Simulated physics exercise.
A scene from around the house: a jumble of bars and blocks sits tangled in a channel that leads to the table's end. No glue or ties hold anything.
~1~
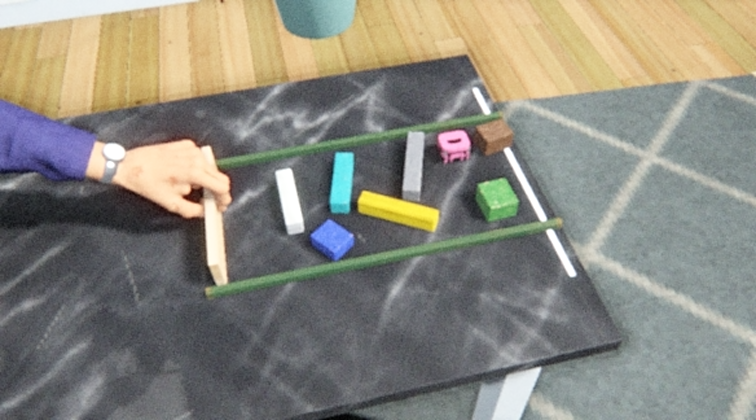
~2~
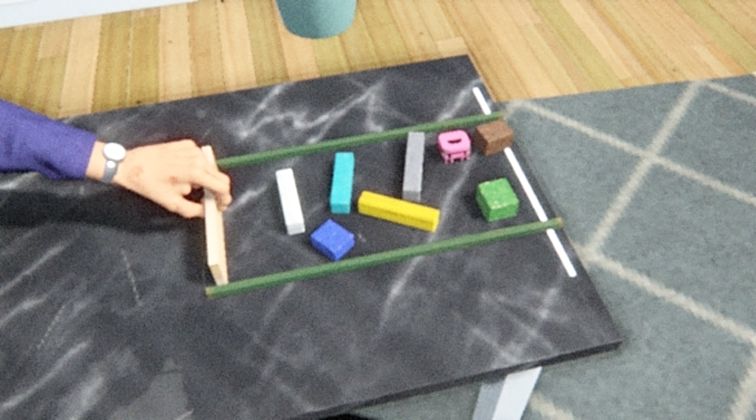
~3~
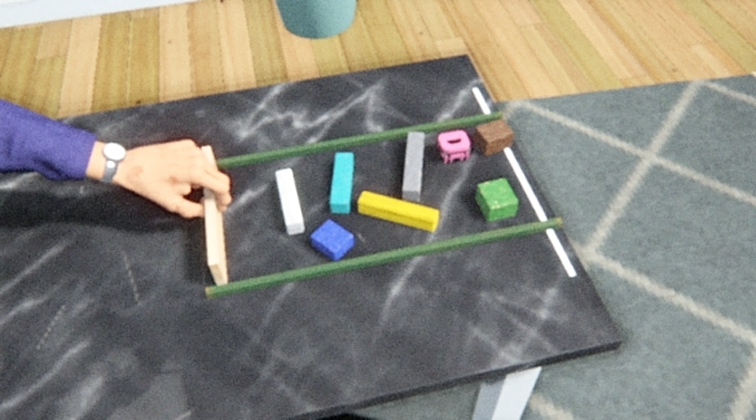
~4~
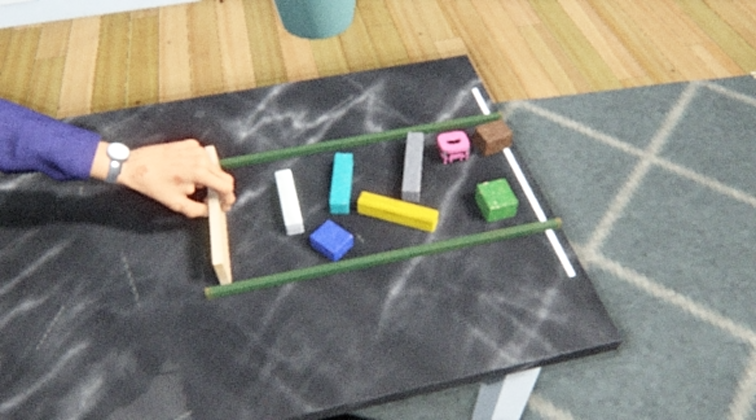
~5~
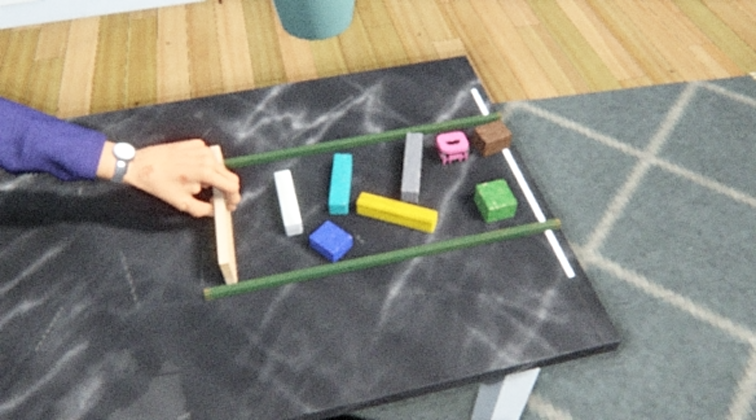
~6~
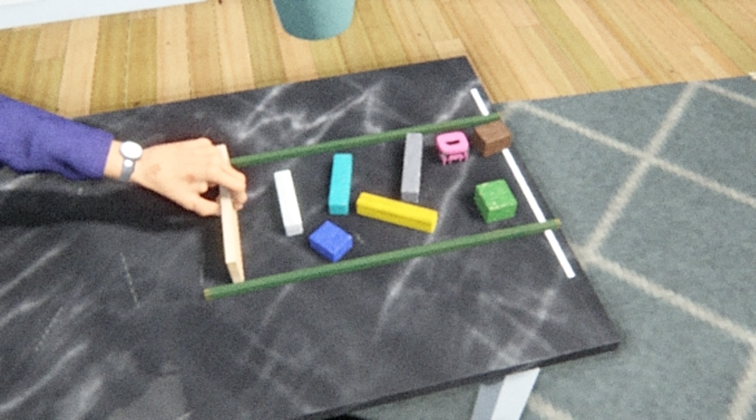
On a dark marbled tabletop, a hand wearing a watch slid a wooden board slightly to the right between two green rods, while the colourful bars and blocks ahead of it stayed still.
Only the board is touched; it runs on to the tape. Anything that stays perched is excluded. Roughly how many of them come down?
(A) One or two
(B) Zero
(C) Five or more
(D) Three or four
Five or more (C).
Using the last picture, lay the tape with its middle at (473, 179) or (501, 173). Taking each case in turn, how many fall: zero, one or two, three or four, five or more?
One to two; more than four.
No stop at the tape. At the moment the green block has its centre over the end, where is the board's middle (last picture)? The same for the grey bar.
I reckon its middle sits around (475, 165) and then around (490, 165).
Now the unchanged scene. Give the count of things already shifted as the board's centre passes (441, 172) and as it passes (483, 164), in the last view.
One spot: 8. Other spot: 8.
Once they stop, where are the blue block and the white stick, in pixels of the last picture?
Going in order: First (551, 205), then (520, 159).
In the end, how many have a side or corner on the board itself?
Result: 2 in all.
Early on, none off yet; brown block at rest near (492, 139); green block at rest near (495, 201); pink case at rest near (452, 149).
A while later, none off yet; brown block at rest near (492, 139); green block moving near (497, 199); pink case at rest near (452, 149).
Further along, one off so far; brown block in the air near (532, 218); green block travelled well along near (539, 181); pink case travelled well along near (517, 136).
Finally, the number that fall off is five or more; lost, turquoise bar, yellow stick, grey bar, pink case, green block and brown block.
